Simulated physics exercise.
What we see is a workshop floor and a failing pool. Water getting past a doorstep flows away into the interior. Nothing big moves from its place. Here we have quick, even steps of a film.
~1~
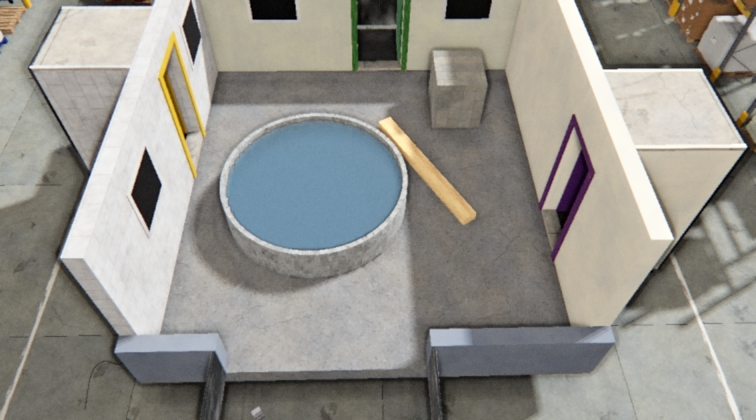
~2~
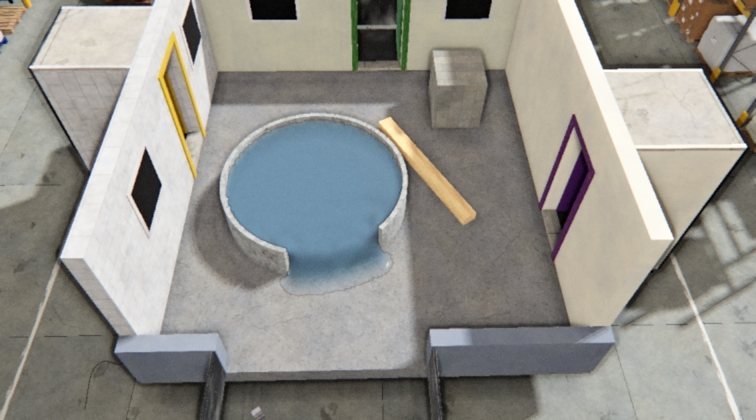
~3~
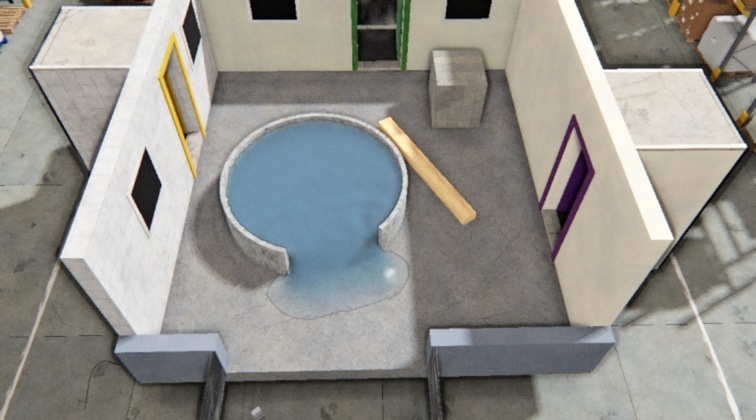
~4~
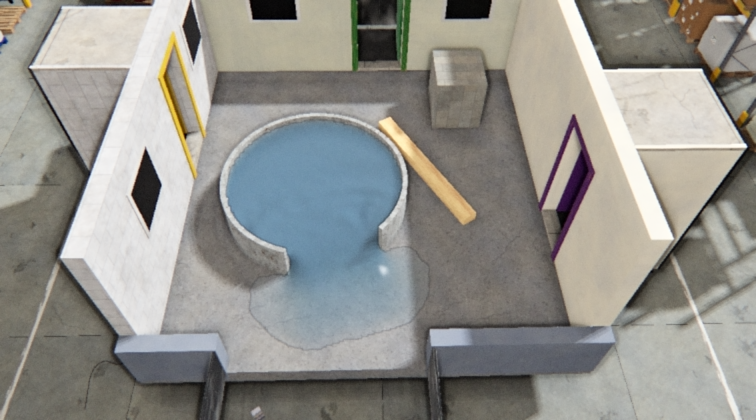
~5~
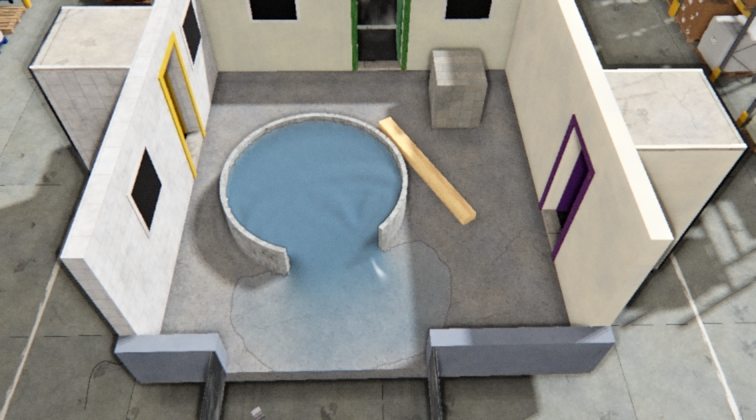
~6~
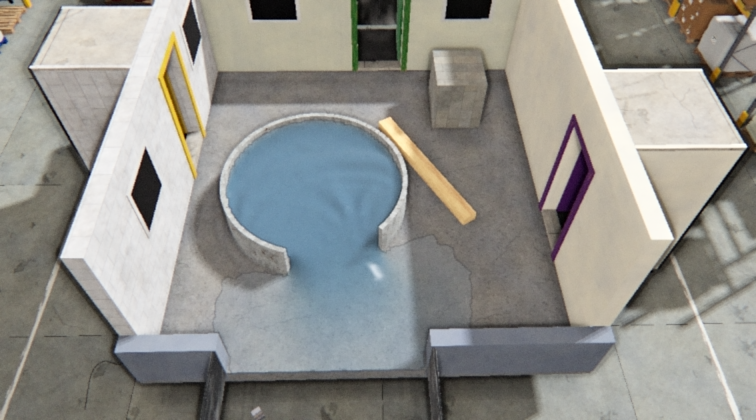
A round pool of blue water sat still in a small walled room, then its front wall opened and water poured through the gap, spreading across the grey floor toward the front.
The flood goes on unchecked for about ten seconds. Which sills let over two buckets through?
As I see it, the purple door will not count as flooded, the yellow door will not count as flooded, the green door will not count as flooded.
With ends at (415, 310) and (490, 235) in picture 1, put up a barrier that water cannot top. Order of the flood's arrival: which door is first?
Answer - the door marked purple.
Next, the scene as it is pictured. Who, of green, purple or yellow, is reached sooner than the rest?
Answer: The purple-painted one.
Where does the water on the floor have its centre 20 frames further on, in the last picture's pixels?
About (347, 226).
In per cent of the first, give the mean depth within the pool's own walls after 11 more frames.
Estimate: Some 62 %.
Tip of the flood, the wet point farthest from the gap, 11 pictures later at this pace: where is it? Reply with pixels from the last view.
I would point to (570, 349).
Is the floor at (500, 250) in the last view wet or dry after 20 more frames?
At that place: Covered.
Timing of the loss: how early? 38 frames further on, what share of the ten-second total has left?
My estimate is roughly 80 percent.
A moment on, water covers 20 % of the floor; the purple door not reached, the yellow door not reached, the green door not reached.
Next, water covers 20 % of the floor; the purple door not reached, the yellow door not reached, the green door not reached.
Then, water covers 30 % of the floor; the purple door wet at the sill, nothing in, the yellow door not reached, the green door not reached.
Later, water covers 50 % of the floor; the purple door wet at the sill, nothing in, the yellow door not reached, the green door not reached.
In the end, water covers 65 % of the floor; the purple door under two buckets in, the yellow door not reached, the green door wet at the sill, nothing in.
